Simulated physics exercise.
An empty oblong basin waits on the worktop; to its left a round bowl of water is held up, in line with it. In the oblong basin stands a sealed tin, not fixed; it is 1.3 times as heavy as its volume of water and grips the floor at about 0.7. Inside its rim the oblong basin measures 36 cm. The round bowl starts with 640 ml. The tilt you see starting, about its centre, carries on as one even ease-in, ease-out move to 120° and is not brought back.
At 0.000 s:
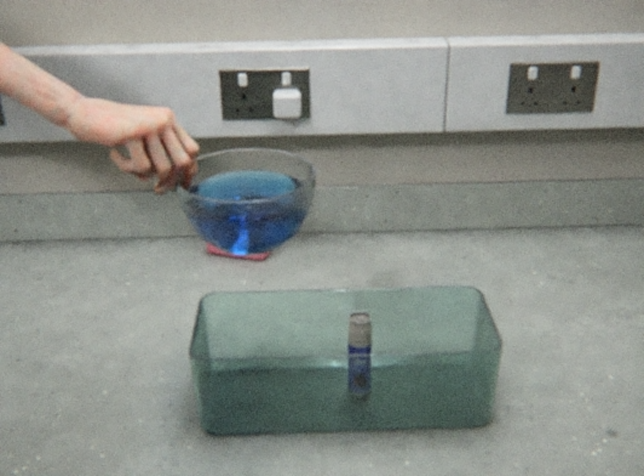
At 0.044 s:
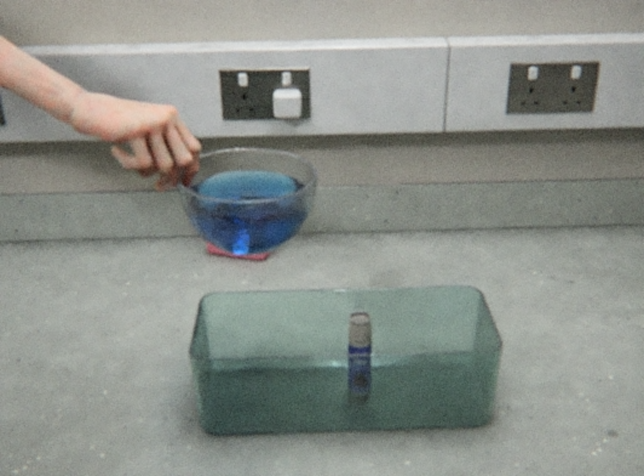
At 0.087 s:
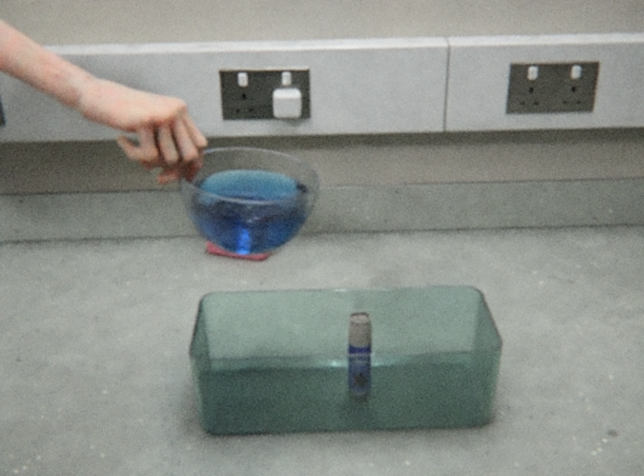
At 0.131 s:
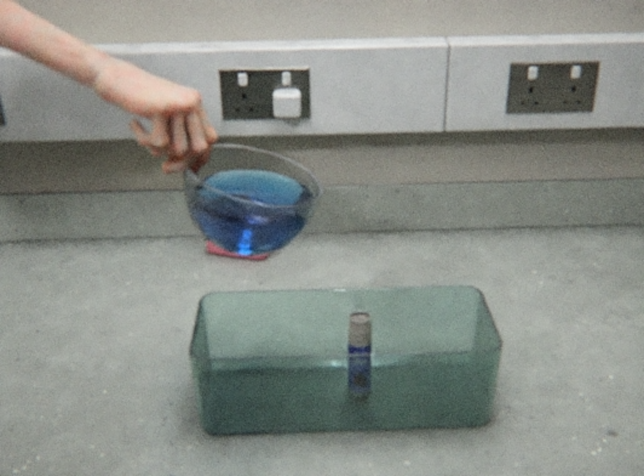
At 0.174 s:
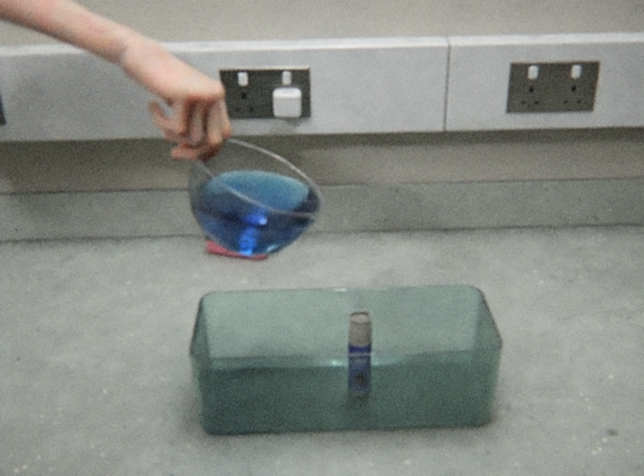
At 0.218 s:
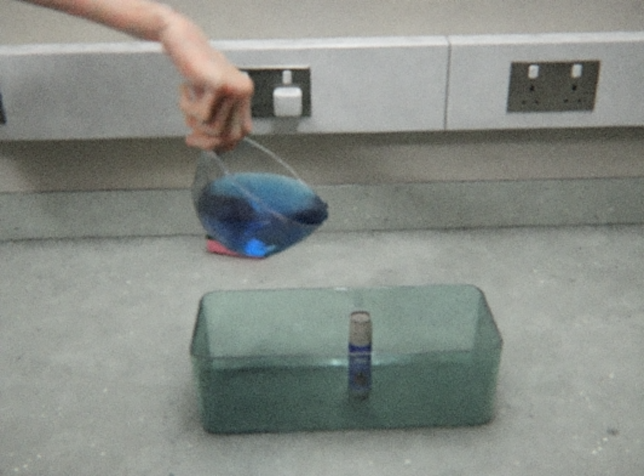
A grey worktop against a wall with a pale trunking strip and two double sockets is seen from the front and slightly above, in a still view. A clear round bowl of blue liquid is held by a hand from the left above a small red item, behind a greenish see-through oblong basin with a small upright container at its middle. The hand lifts and turns over the bowl's left rim, tilting it steadily and steeply to the right until the liquid reaches the lowered edge.
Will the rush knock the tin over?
The tin falls.
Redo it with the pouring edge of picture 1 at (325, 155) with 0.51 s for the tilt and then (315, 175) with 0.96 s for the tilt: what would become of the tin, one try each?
First it keeps standing; then it keeps standing.
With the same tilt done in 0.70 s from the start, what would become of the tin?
The tin stays up.
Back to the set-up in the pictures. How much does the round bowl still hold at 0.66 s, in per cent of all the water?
Some 0 per cent.
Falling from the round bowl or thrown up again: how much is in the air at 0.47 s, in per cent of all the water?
Near 42 in a hundred.
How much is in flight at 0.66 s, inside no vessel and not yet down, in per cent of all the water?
About 3 per cent.
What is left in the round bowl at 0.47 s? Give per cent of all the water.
Some 6 per cent.
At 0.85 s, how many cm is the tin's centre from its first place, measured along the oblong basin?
About 4 cm.
After 0.47 s the tilt is 113° and 6 per cent is still to pour; the tin stands where it began.
After 0.66 s the tilt is 120° and 0 per cent is still to pour; the tin leans 9°.
After 0.85 s the tilt is 120° and 0 per cent is still to pour; the tin leans 33°.
After 1.06 s the tilt is 120° and 0 per cent is still to pour; the tin lies on its side.
In the end the tin lies on its side.
